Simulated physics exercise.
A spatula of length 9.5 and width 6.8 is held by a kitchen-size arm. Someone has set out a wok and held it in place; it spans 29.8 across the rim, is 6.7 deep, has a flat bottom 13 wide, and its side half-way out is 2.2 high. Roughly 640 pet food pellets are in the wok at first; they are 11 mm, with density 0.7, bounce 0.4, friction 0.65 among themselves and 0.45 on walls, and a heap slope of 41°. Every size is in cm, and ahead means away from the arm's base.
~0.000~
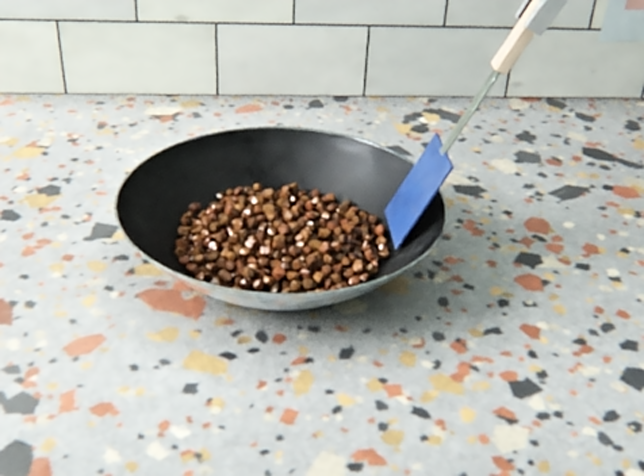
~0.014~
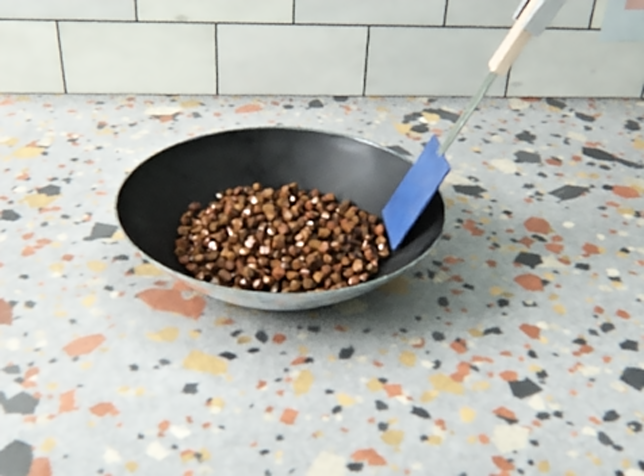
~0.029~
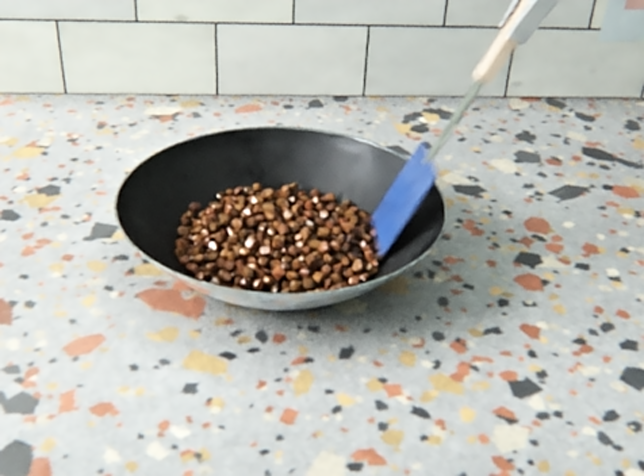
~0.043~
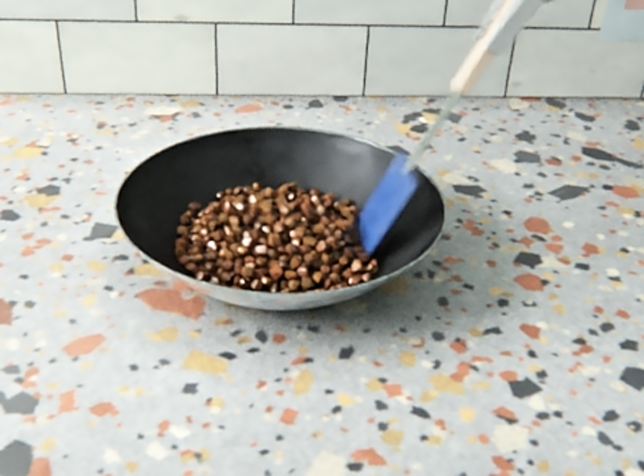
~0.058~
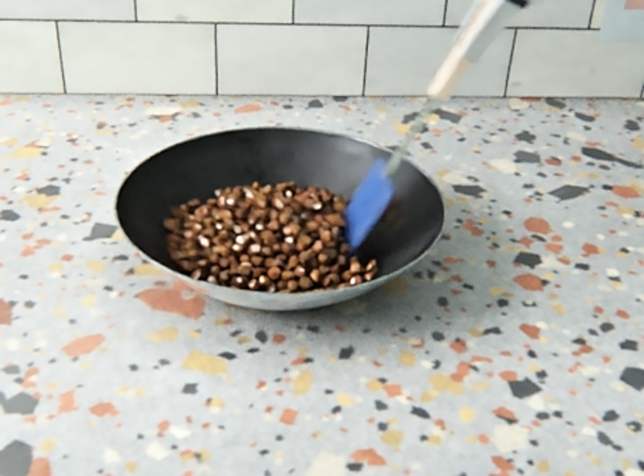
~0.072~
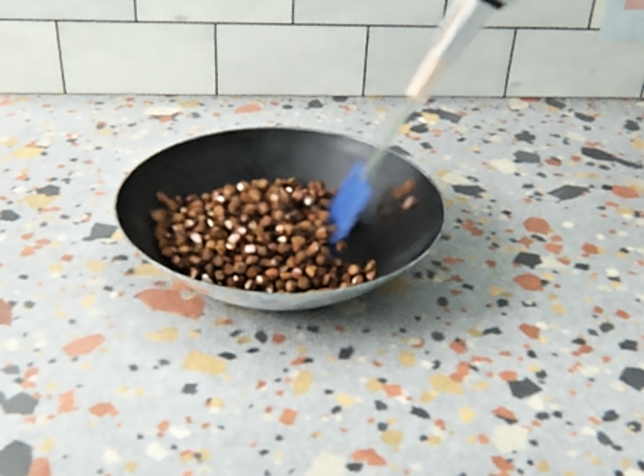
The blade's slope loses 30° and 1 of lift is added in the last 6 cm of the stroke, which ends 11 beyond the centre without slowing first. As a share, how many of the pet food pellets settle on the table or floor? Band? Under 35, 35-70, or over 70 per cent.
35-70 per cent.
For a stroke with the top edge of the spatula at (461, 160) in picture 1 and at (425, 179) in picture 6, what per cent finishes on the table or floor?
It works out to about 20 %, more or less.
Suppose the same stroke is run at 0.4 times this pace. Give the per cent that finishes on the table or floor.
Near 20 in a hundred.
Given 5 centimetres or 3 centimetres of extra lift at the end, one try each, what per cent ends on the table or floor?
Roughly 45 % and then 45 %.
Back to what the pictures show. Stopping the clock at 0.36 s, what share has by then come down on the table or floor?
It comes to some 5 in a hundred.
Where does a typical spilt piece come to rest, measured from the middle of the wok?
It's around 36 cm.
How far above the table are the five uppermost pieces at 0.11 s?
Height: Some 13 cm.
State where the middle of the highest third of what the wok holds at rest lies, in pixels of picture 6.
It is centred near (232, 212).
After 0.11 s, sloping 64°, highest piece 16 above the table; 641 in the wok, 3 on the blade or in flight.
After 0.14 s, sloping 58°, highest piece 25 above the table; 636 in the wok, 8 on the blade or in flight.
After 0.36 s, sloping 34°, highest piece 51 above the table; 346 in the wok, 47 on the table or floor, 251 on the blade or in flight.
After 1.41 s, sloping 34°, highest piece 5 above the table; 346 in the wok, 298 on the table or floor.
In the end, 346 in the wok, 298 on the table or floor. That is 46 % on the table or floor.
